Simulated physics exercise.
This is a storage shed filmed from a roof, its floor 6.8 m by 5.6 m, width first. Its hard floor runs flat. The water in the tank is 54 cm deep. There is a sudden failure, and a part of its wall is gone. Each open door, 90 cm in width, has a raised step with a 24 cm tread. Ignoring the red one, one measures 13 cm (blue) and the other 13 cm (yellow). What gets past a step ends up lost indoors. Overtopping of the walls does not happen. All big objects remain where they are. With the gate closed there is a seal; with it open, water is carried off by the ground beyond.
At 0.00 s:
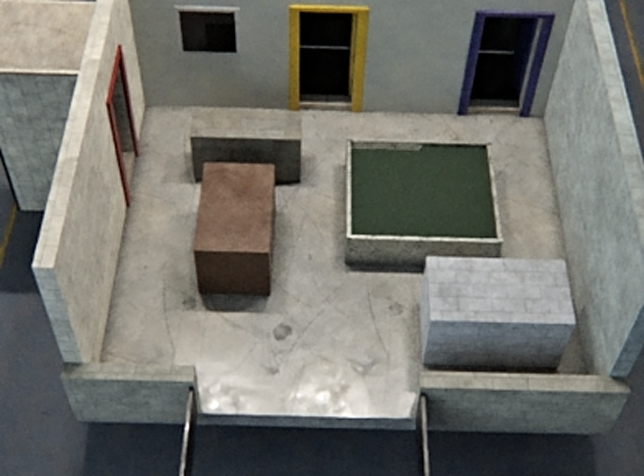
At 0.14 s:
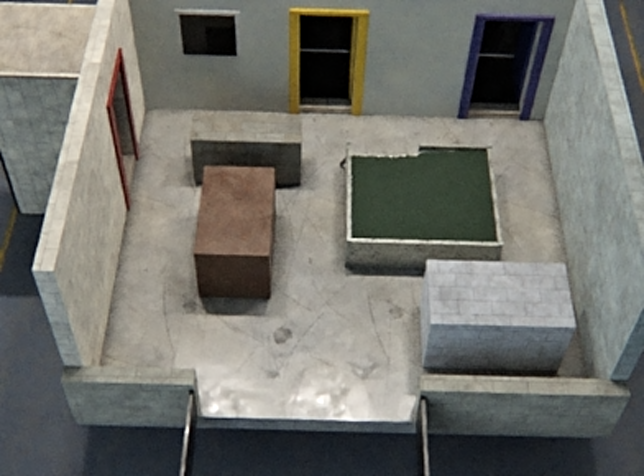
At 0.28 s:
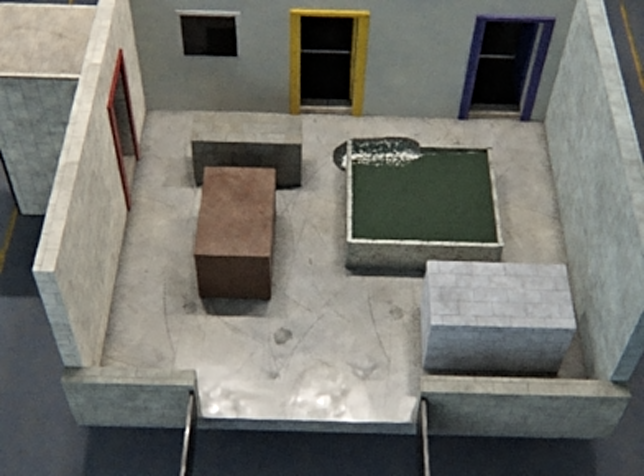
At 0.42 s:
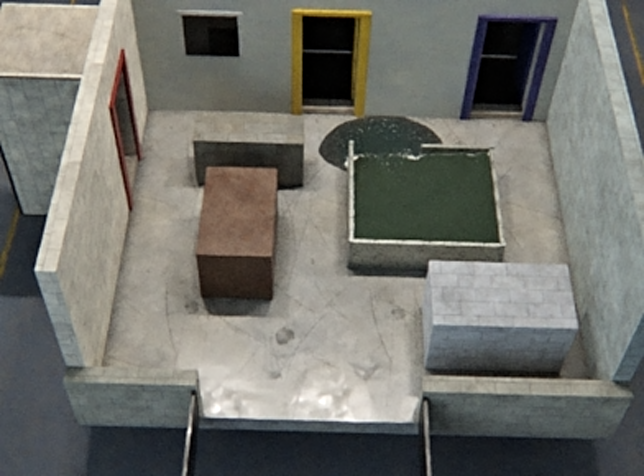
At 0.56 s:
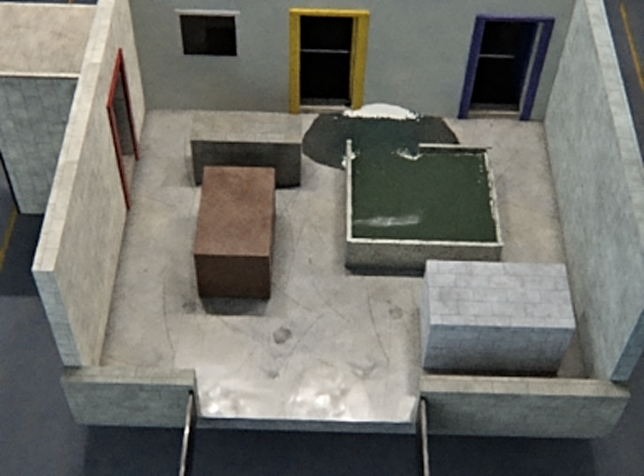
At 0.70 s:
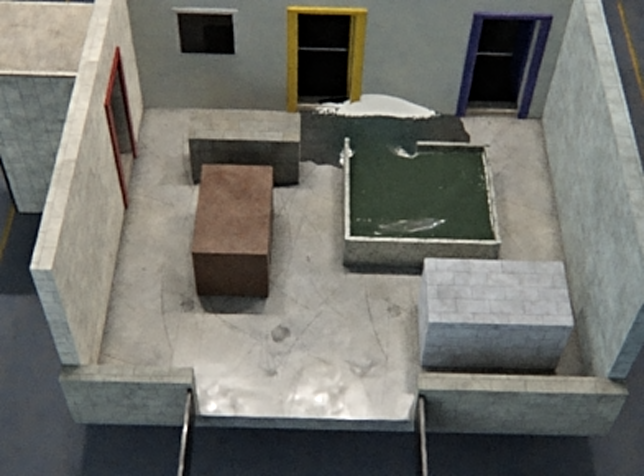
In a concrete-walled storage shed seen from above, a green tank of still water sits near a brown block and a pale block. Part of its far wall breaks away, and water pours out behind it, spreading across the floor in a dark, widening pool that reaches the yellow door.
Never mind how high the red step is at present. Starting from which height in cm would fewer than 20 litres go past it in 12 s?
From roughly 9 cm upwards.
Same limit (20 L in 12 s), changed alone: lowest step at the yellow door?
Door yellow, min height approx. 25 cm.
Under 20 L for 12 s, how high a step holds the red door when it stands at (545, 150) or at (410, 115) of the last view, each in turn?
Roughly 16 cm, then roughly 28 cm.
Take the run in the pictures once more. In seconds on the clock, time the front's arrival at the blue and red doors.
Blue 1.1 s, red 2.6 s.
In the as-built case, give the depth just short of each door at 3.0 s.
In cm - blue: 7, yellow: 20, red: 11.
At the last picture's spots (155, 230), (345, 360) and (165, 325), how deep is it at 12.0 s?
Depth: About 3, 5, 7 cm.
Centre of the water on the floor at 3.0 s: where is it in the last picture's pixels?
The centre of all the water is around (382, 176).
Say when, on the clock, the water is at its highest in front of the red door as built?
Around 4.5 s.
After 1.4 s water covers 15 % of the floor, deepest (38 cm) near (377, 121); it has not reached the red door.
After 3.0 s water covers 35 % of the floor, deepest (28 cm) near (138, 137); 11 cm at the red door, 0 litres in over its 15 cm step.
After 12.0 s water covers 100 % of the floor, deepest (10 cm) near (112, 288); 6 cm at the red door, 1 litre in over its 15 cm step.
At the red door as built, the water arrived by 2.6 s and peaked near 12 cm at 4.4 s.
Run again over the same 12 s with other heights there, 31 litres in over 8 cm, 11 litres over 10.5 cm. The limit of 20 litres is kept from about 9 cm up.
